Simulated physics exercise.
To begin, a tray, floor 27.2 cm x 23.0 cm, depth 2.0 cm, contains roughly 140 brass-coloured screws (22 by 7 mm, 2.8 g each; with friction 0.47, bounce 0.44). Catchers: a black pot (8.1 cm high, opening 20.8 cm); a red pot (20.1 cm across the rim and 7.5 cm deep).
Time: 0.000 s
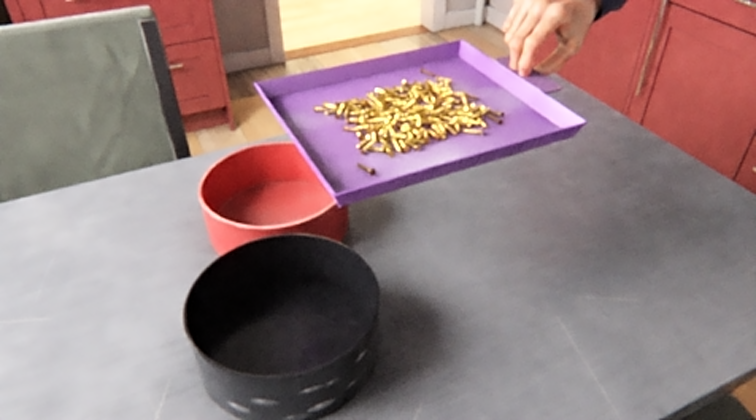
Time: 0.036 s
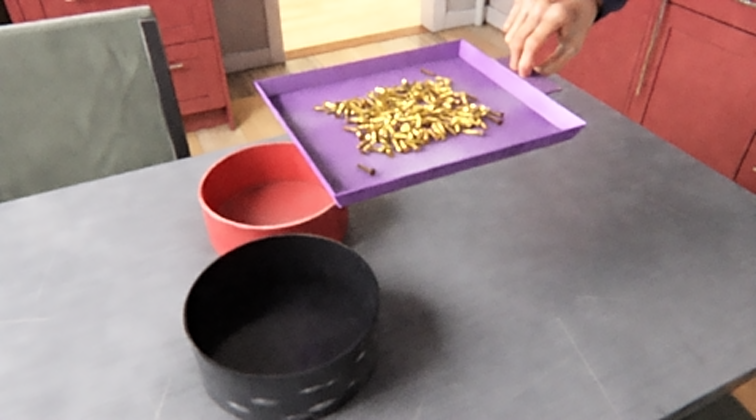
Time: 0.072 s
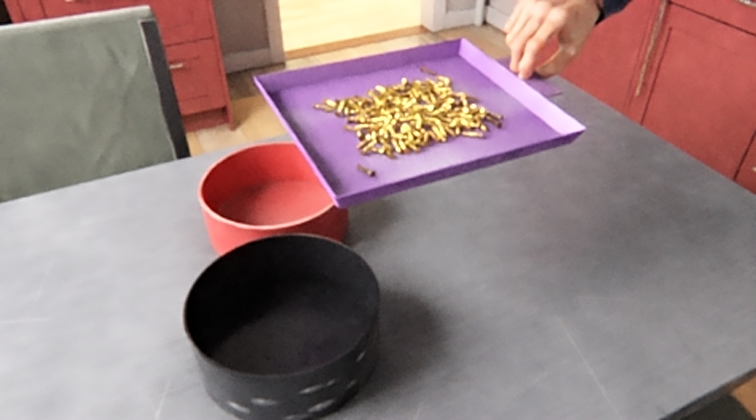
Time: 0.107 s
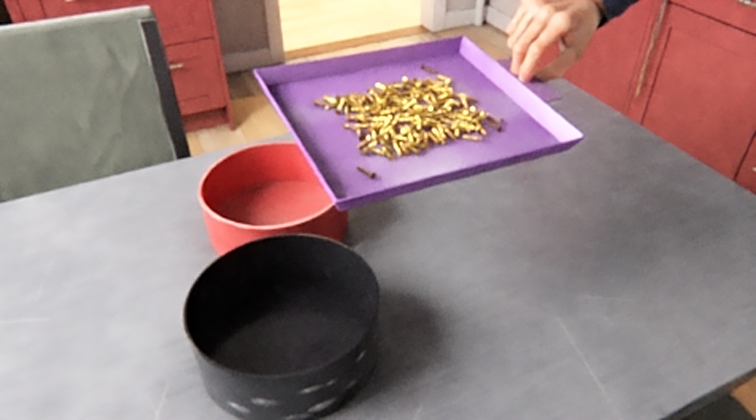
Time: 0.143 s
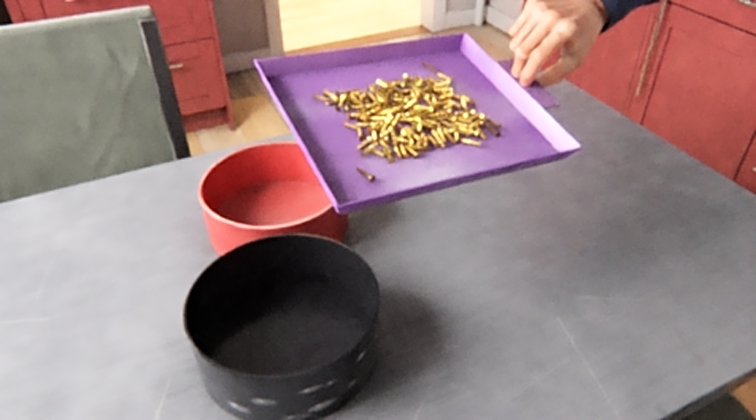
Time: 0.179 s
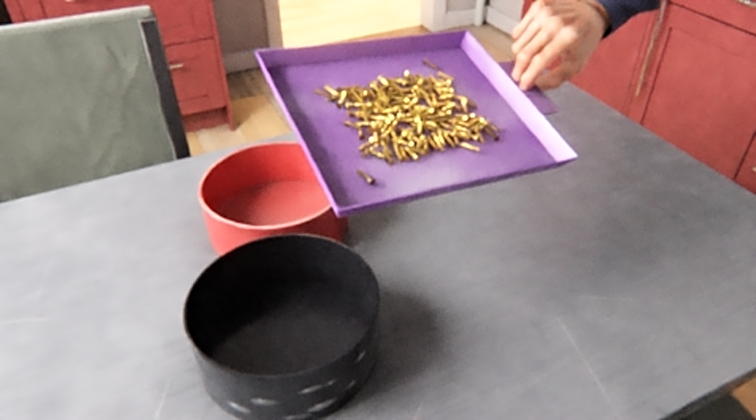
A hand held a purple tray of small brass-coloured screws above a gray table with a red pot and a black pot, then slowly tilted it slightly while the screws stayed bunched together.
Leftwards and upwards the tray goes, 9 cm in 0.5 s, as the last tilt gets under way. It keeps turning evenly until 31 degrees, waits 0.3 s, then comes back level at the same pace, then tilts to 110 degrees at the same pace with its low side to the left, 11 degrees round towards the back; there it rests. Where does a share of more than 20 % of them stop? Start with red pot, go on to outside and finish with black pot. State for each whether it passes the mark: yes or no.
Result: Red pot no; outside no; black pot yes.
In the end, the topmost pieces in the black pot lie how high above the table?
I'd guess close to 1.5 centimetres.
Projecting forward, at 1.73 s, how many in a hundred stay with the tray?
Load remaining on tray: Approx. 10 %.
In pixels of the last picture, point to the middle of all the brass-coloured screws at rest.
Roughly (261, 329).
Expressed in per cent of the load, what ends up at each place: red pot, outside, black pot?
Final shares - red pot: 5 percent, outside: 10 percent, black pot: 90 percent.
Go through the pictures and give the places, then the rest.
Tray at (471, 157); tilt 0 degrees; leading edge at (289, 131); middle of the load at (411, 113); black pot at (283, 297); red pot at (274, 181), in the first frame.
Tray at (471, 158); tilt 1 degrees; leading edge at (289, 131); middle of the load at (411, 113), in the second frame.
Tray at (471, 161); tilt 3 degrees; leading edge at (289, 129); middle of the load at (411, 113), in the third frame.
Tray at (471, 167); tilt 6 degrees; low side front right; leading edge at (290, 127); middle of the load at (411, 113), in the fourth frame.
Tray at (470, 175); tilt 11 degrees; low side front right; leading edge at (291, 124); middle of the load at (411, 113), in the fifth frame.
Tray at (469, 182); tilt 15 degrees; low side front right; leading edge at (292, 122); middle of the load at (412, 113); black pot at (283, 297); red pot at (274, 181). It turns about 125 degrees a second, in the sixth frame.
Then, at 0.78 s, tilt 24 degrees; tray 100 %; middle of all pieces on or above the table near (482, 169).
Then, at 1.27 s, tilt 23 degrees; tray 100 %; middle of all pieces on or above the table near (457, 111).
After 1.73 s, tilt 81 degrees; black pot 70 %, tray 10 %, in the air 15 %; middle of all pieces on or above the table near (281, 281).
After 2.17 s, tilt 110 degrees; outside 10 %, black pot 90 %; middle of all pieces on or above the table near (270, 325).
By 3.1 s all is still; outside 10 %, black pot 90 %, red pot 5 %, tray 0 %.
